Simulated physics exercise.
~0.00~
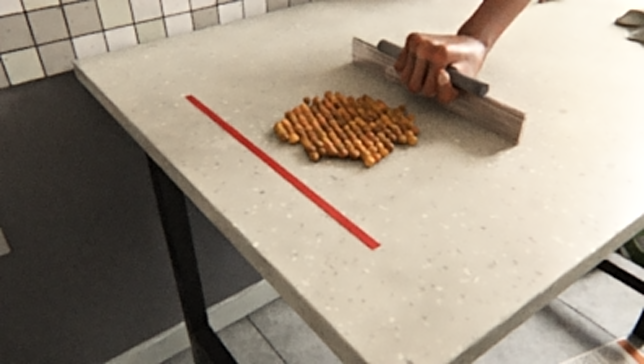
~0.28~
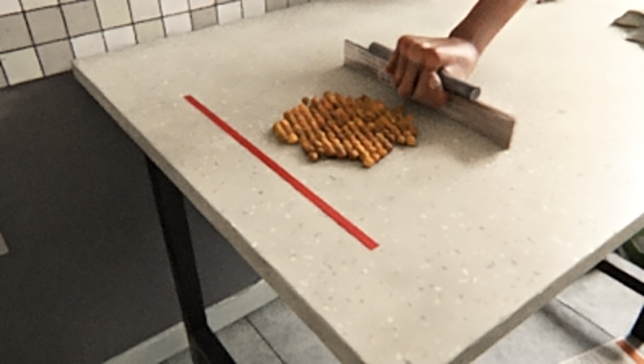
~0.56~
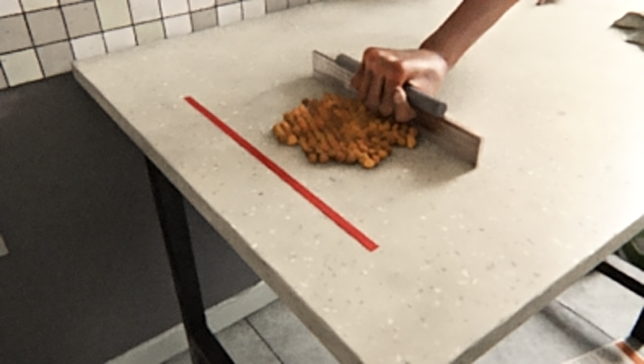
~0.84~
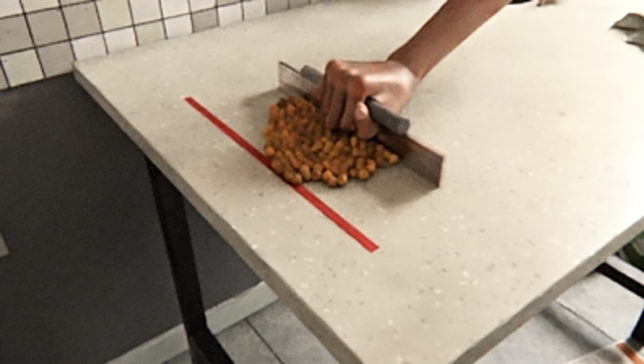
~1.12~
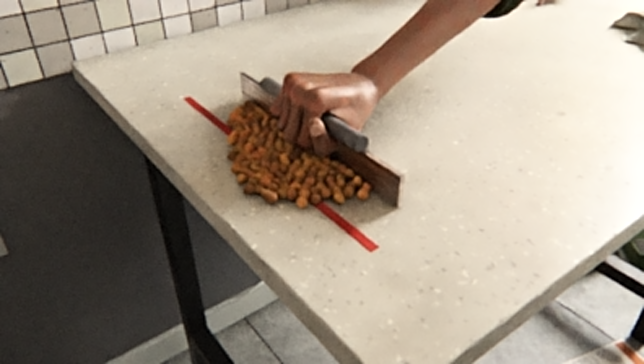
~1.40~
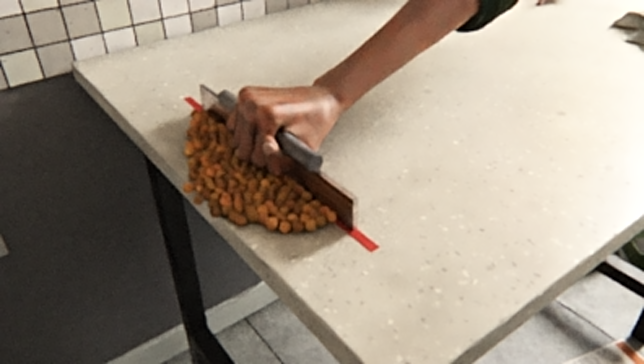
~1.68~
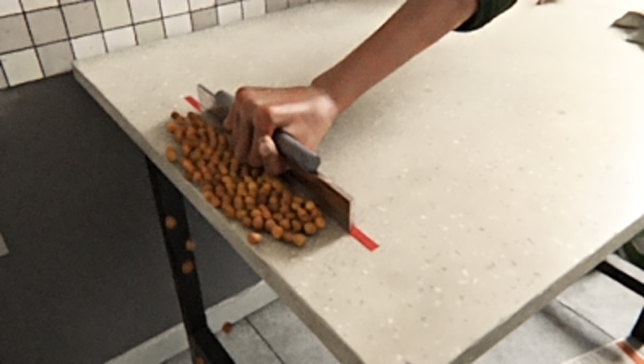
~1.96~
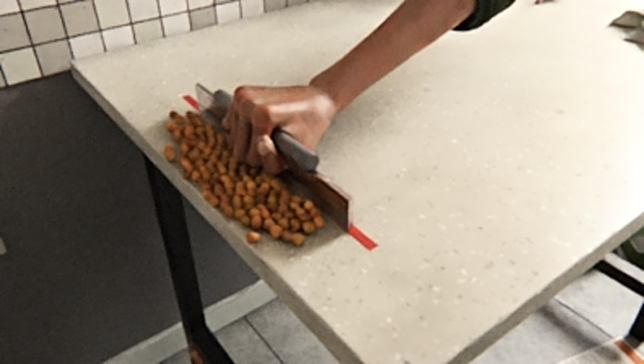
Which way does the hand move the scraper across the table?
The hand moves the scraper to the left, towards the strip of red tape.
